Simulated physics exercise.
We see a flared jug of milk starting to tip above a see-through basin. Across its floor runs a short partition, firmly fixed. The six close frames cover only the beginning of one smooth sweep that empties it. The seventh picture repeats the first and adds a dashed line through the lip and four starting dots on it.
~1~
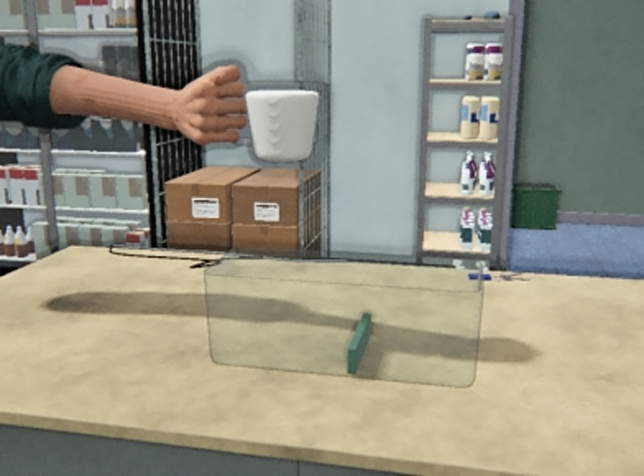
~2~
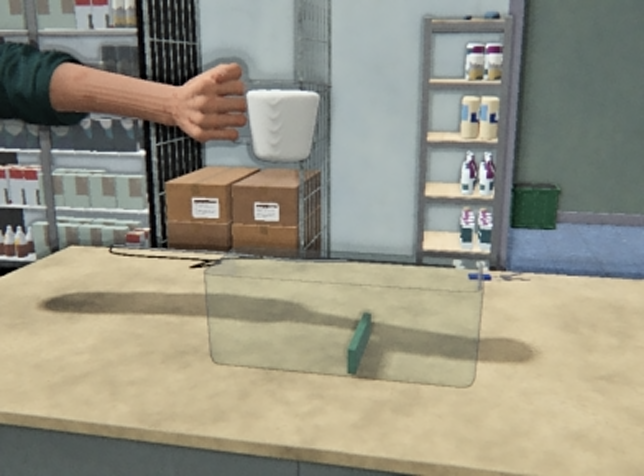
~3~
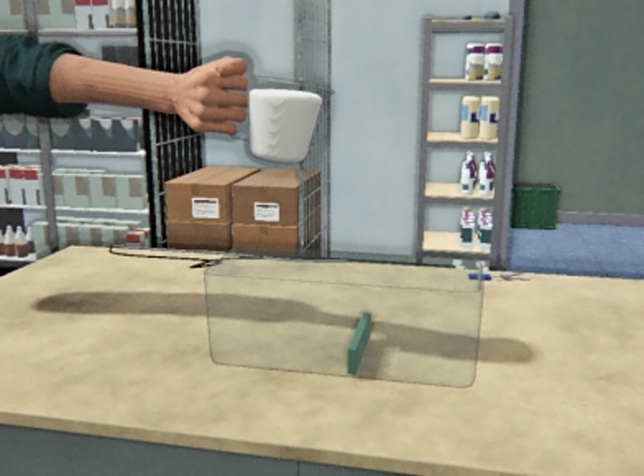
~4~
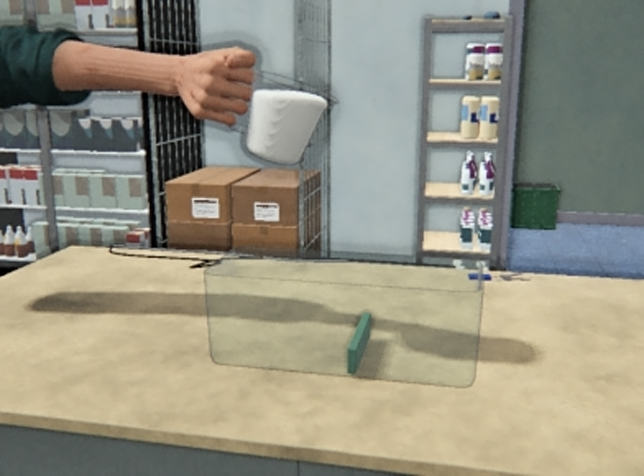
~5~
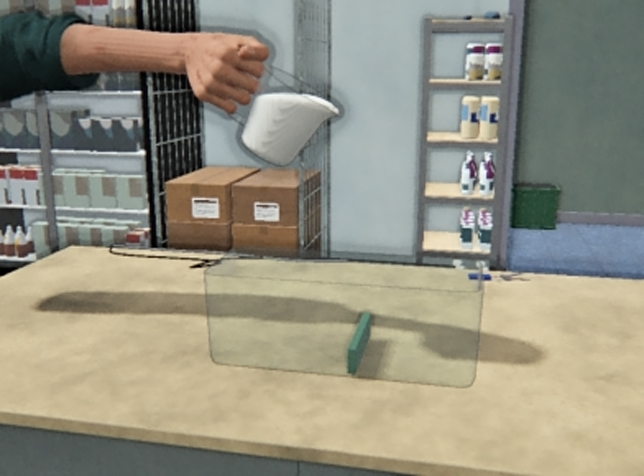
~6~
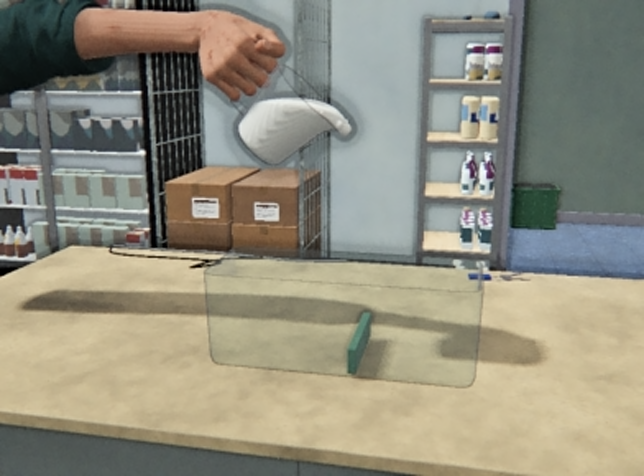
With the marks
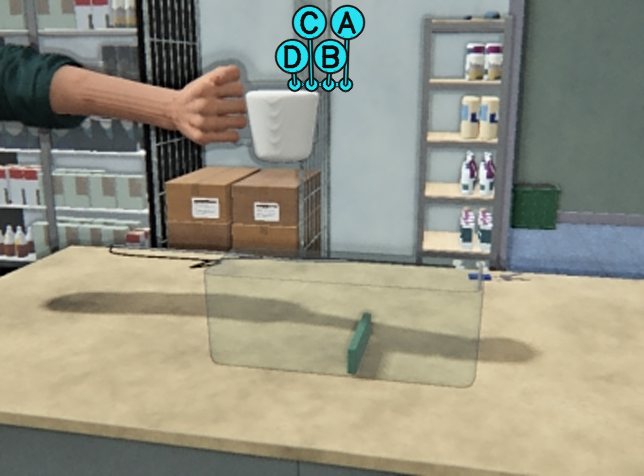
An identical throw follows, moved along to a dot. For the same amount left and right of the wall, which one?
C works best here.
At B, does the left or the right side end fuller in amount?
The right side.
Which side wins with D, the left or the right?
The left side.
On the marked copy, A at (345, 84); B at (328, 84); C at (311, 84); D at (294, 84).
With A, about 9 % ends left of the wall and 86 % right of it; 5 % is lost outside.
With B, about 17 % ends left of the wall and 79 % right of it; 4 % is lost outside.
With C, about 54 % ends left of the wall and 44 % right of it.
With D, about 76 % ends left of the wall and 20 % right of it; 4 % is lost outside.
